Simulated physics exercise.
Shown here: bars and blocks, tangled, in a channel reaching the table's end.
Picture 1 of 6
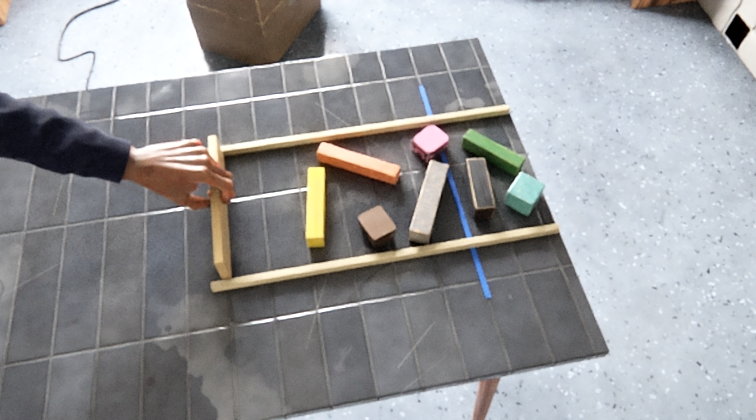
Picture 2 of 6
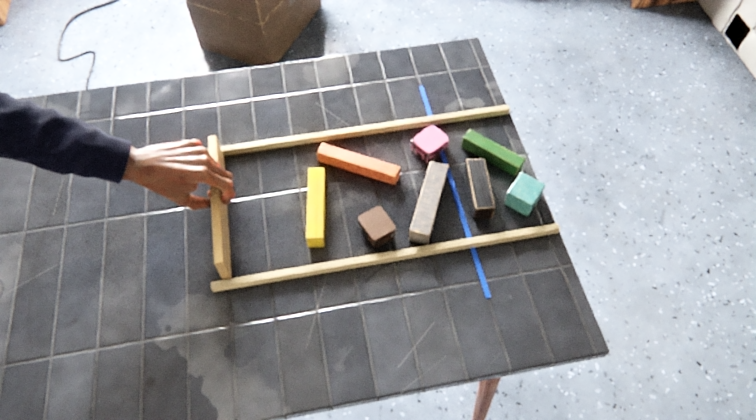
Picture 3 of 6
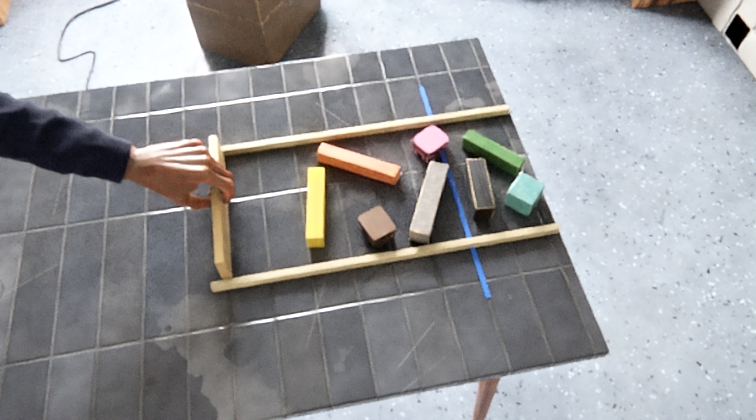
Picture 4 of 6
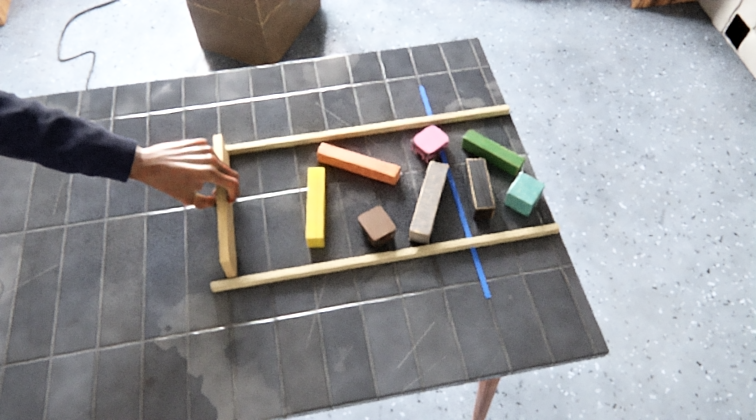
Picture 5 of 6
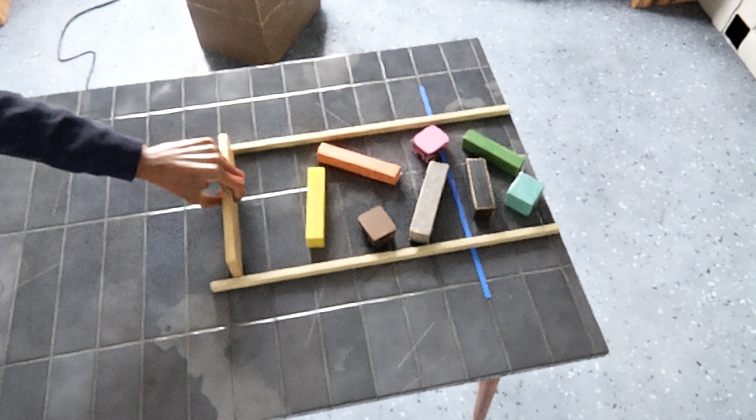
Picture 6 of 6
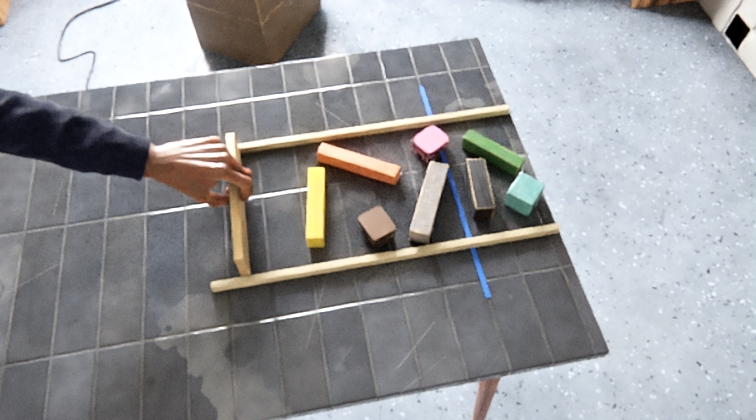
A hand held a wooden board at the left end of a channel on a dark tabletop, then slid it slightly right toward the scattered colourful bars and blocks, which stayed still.
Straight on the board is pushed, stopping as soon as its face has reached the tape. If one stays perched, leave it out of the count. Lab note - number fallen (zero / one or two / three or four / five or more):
You'd see one or two pieces leave the end and fall.
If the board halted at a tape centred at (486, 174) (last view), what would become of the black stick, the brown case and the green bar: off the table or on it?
Black stick - goes down, brown case - stays in place, green bar - goes down.
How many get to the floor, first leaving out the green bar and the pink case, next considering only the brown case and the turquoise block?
The first removal gives 1, the second gives 0.
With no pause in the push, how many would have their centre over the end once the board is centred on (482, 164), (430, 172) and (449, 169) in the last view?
It comes out as 3, then 0, then 1.
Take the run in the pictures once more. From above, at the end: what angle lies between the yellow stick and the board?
Close to 0°.
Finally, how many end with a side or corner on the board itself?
1 are in contact with it.
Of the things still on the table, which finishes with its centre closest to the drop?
Green bar.
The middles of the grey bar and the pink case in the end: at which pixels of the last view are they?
The grey bar stops around (506, 190); the pink case around (481, 135).
Early on, none off yet; turquoise block at rest near (525, 194); green bar at rest near (493, 153); black stick at rest near (479, 189).
Finally, the number that fall off is one or two; lost, turquoise block.
